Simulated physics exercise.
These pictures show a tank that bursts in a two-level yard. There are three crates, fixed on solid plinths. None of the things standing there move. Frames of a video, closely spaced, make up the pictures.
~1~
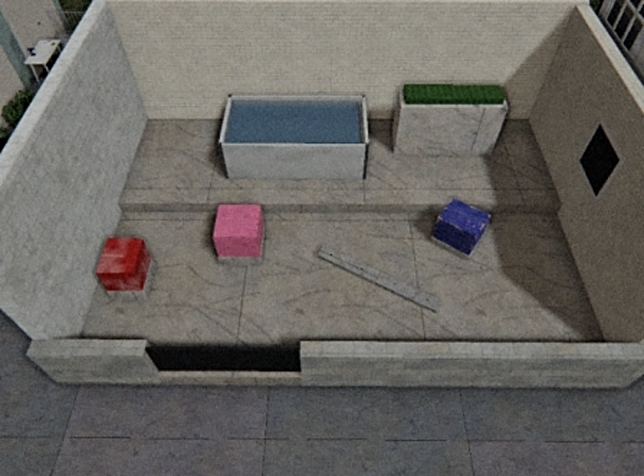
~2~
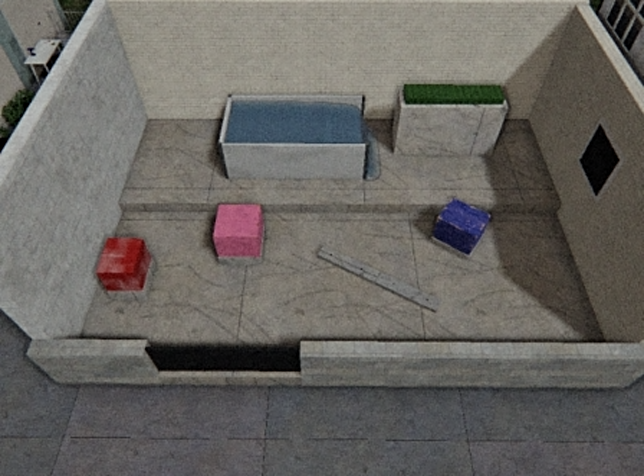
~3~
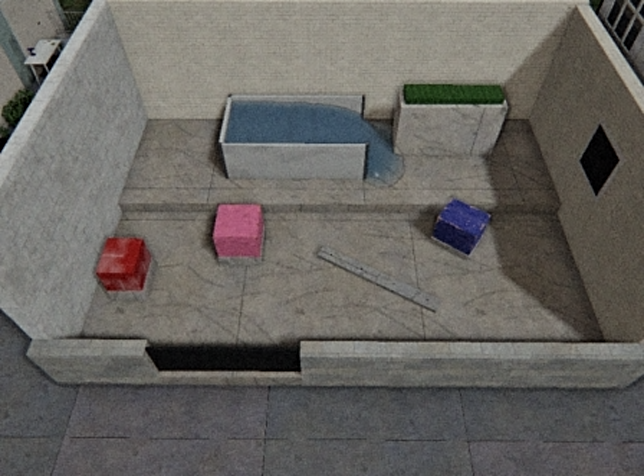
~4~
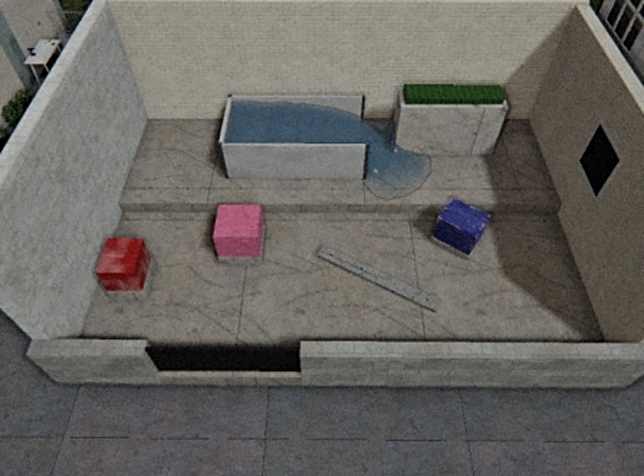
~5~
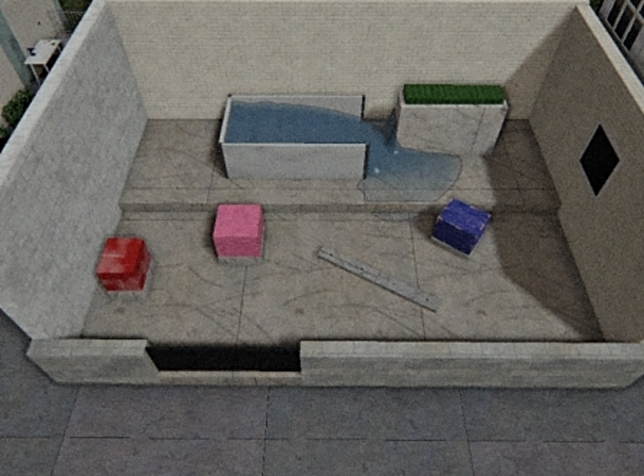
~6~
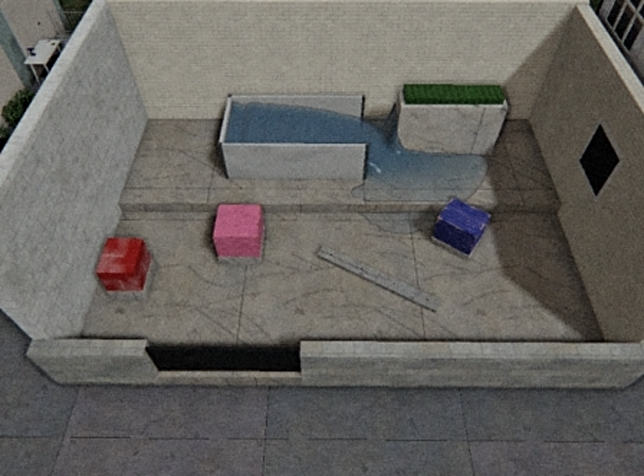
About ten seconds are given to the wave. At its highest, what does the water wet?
Pink crate: Remains dry. Blue crate: Becomes wet. Red crate: Remains dry.
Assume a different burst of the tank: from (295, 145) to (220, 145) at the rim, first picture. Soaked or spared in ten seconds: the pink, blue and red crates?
Result: Pink crate gets overtopped, blue crate gets overtopped, red crate gets overtopped.
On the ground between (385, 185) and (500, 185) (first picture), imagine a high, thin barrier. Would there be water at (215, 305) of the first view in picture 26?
At that place: Clear.
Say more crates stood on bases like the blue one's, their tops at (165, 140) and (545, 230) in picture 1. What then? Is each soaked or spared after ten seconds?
So, the first one stays clear of it, and the next one gets caught.
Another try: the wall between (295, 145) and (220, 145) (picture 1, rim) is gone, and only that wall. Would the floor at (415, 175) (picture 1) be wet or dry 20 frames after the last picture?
Short version: Spared.
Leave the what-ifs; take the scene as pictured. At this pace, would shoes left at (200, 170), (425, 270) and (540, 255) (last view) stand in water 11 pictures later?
Status by point, in sequence: Unwetted; waterlogged; waterlogged.
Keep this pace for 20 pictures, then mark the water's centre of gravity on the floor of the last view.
It is around (419, 183).
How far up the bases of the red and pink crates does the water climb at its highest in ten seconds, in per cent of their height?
The first reaches around 60 in a hundred, the second around 50.
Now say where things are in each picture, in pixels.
In the first picture, still water in the water tank at (295, 123).
In the second picture, water pours out at (362, 144) and has run to a hidden place.
In the third picture, water pours out at (362, 145) and has run to (385, 126).
In the fourth picture, water pours out at (362, 146) and has run to a hidden place.
In the fifth picture, water pours out at (362, 146) and has run to (458, 164).
In the sixth picture, the front is at (485, 165), out from the gap at (362, 146).
A moment on, water covers 25 % of the floor; the pink crate not reached, the blue crate water round its plinth, the red crate not reached.
Next, water covers 35 % of the floor; the pink crate not reached, the blue crate water round its plinth, the red crate not reached.
Then, water covers 50 % of the floor; the pink crate not reached, the blue crate water round its plinth, the red crate not reached.
Later, water covers 80 % of the floor; the pink crate water round its plinth, the blue crate water round its plinth, the red crate water round its plinth.
In the end, water covers 90 % of the floor; the pink crate stayed above the water, the blue crate was topped, the red crate stayed above the water.
